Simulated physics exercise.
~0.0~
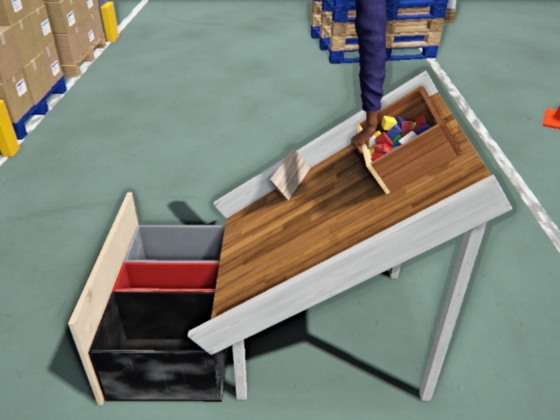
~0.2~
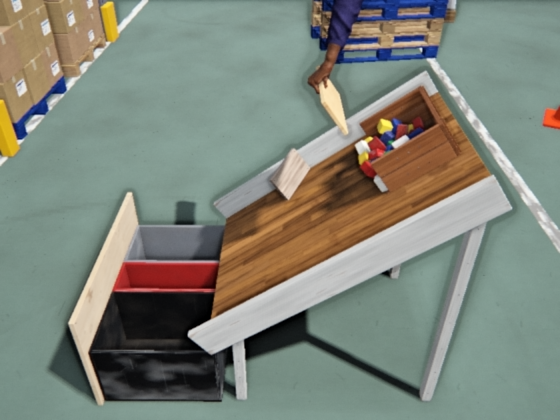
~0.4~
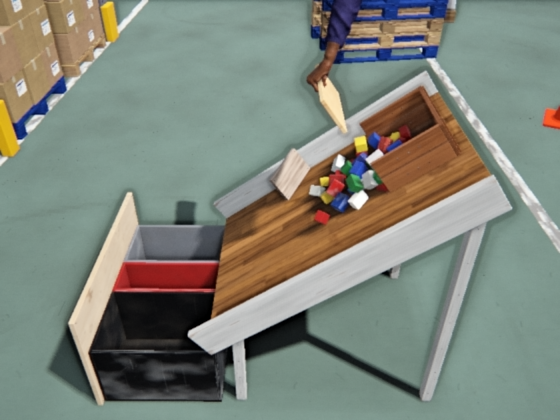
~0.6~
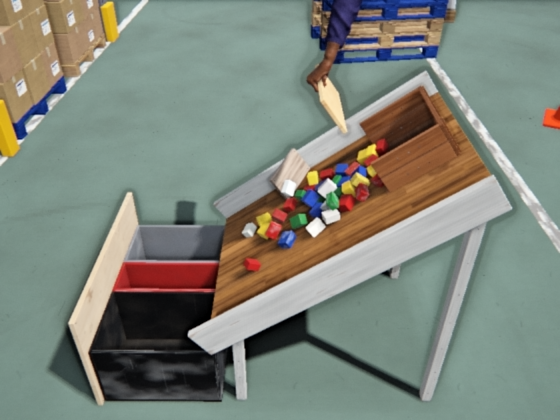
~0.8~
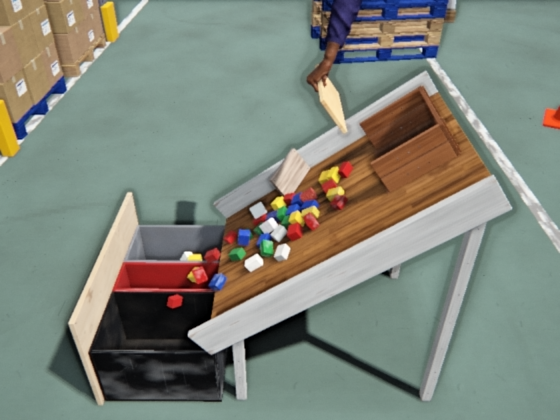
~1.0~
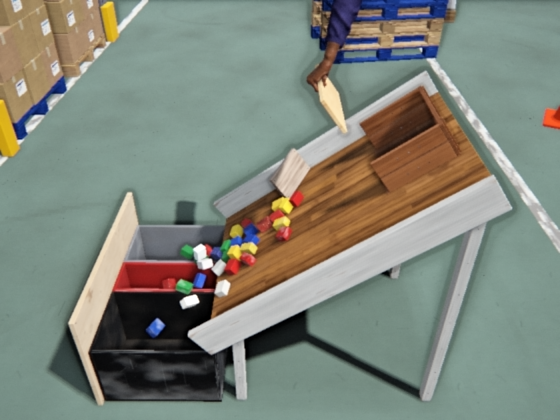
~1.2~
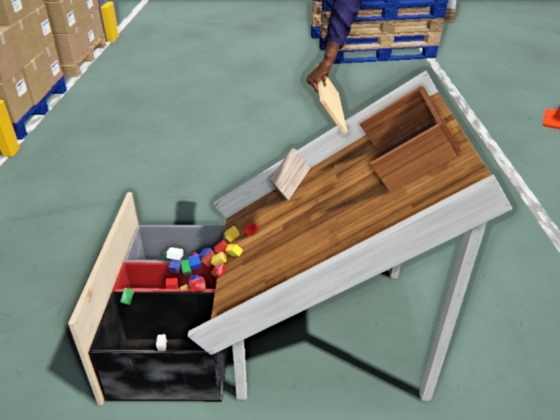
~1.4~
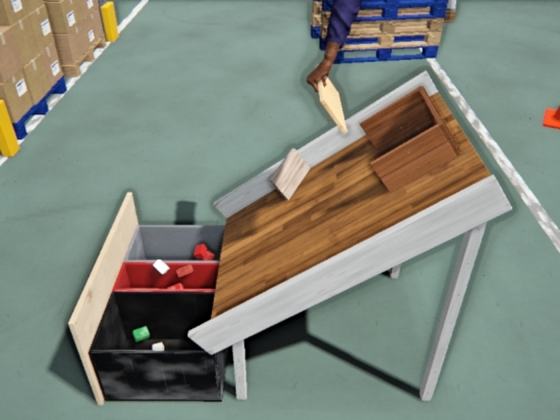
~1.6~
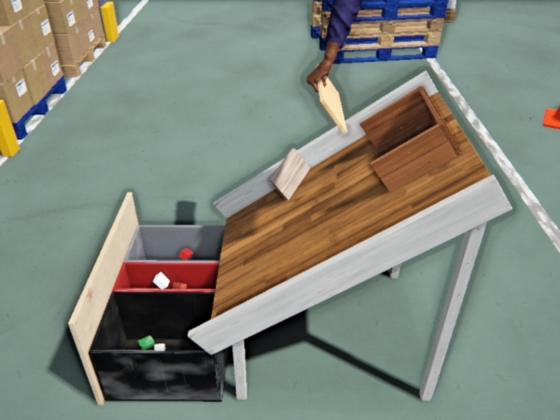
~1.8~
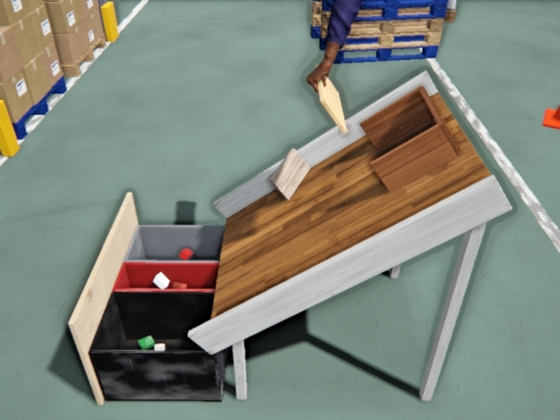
A dark-skinned hand in a blue sleeve reaches from the top over a sloping wooden table on a green warehouse floor, seen from above, with cartons at upper left and blue pallets behind. Colourful blocks fill a wooden pen at the table's upper right, while grey, red and black bins wait at lower left. The hand lifts the pen's gate away and holds it still. The blocks spill down leftward past an angled board, spread out, and tumble off the lower edge into the bins. The table ends empty, with a few blocks visible inside the bins.
